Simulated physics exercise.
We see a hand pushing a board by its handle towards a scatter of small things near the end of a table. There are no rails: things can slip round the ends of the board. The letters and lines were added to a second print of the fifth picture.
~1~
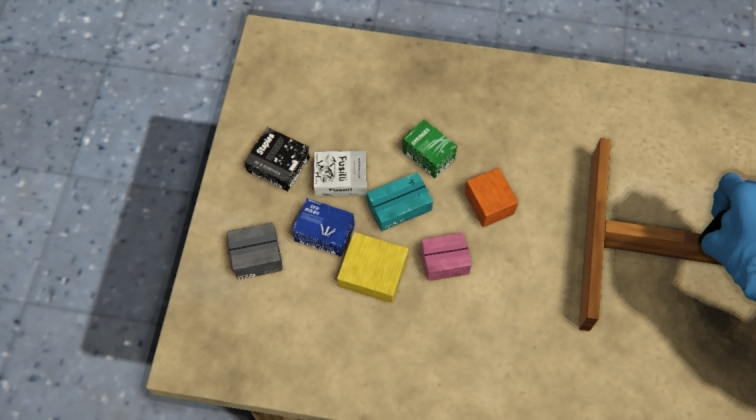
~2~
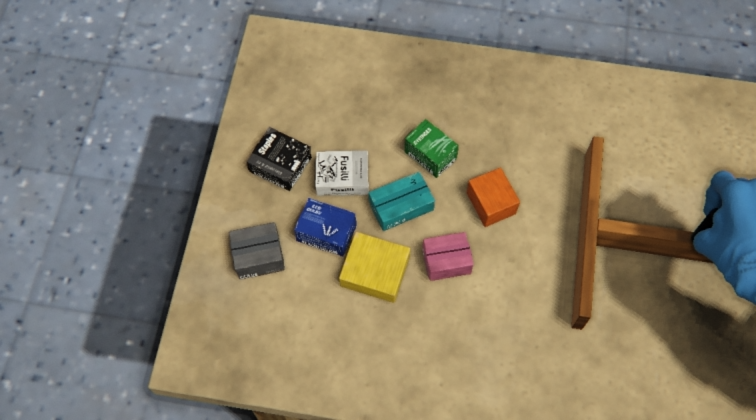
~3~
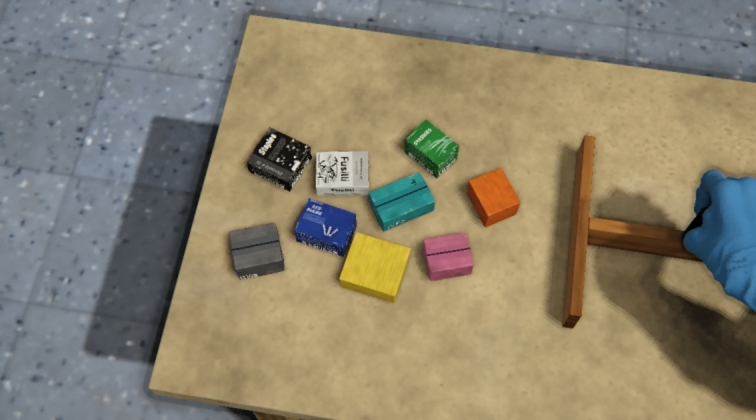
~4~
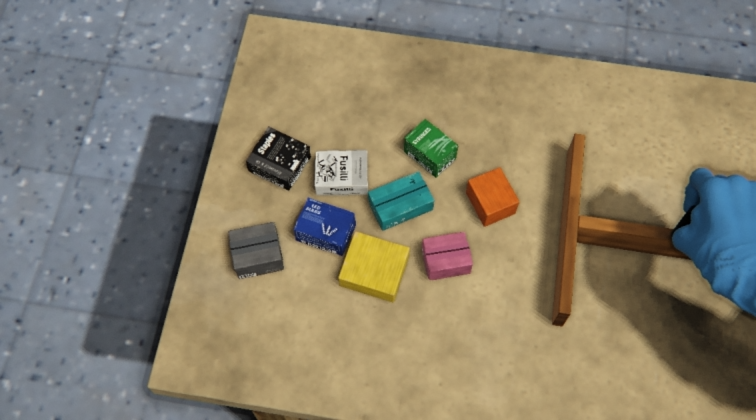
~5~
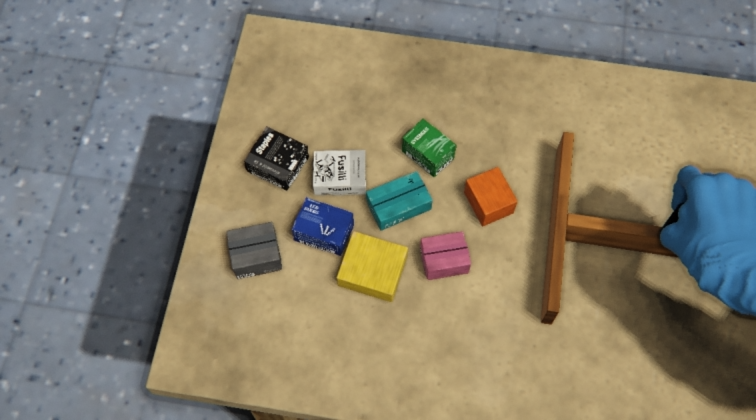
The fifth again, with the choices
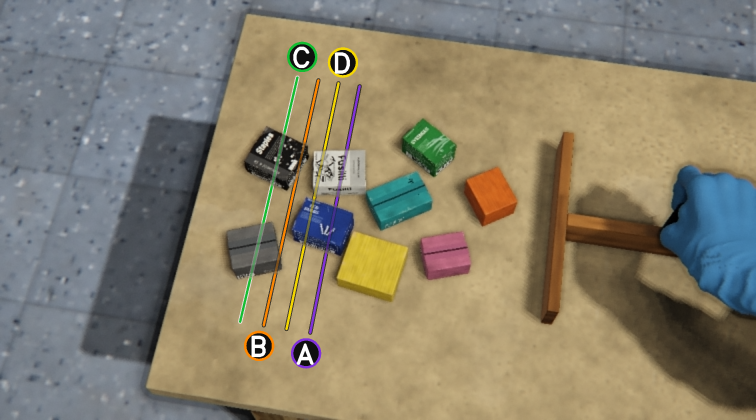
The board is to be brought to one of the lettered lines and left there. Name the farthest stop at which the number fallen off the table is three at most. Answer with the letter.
C is the last line within the limit.
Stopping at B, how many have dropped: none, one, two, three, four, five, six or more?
One.
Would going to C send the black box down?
By then, yes.
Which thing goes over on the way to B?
The black box.
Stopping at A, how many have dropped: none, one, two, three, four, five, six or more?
The count is none.
On the marked copy, A at (336, 202); B at (293, 195); C at (271, 192); D at (314, 199).
Following C. Soon after the start, board (456, 202); blue box (318, 226); green box (414, 139).
Later, board (352, 187); black box (243, 150); grey box (218, 259).
In the end, board (272, 175); grey box over the edge; blue box over the edge; three fallen.
As for the rest, A is within the limit but short; B is within the limit but short; D is within the limit but short.
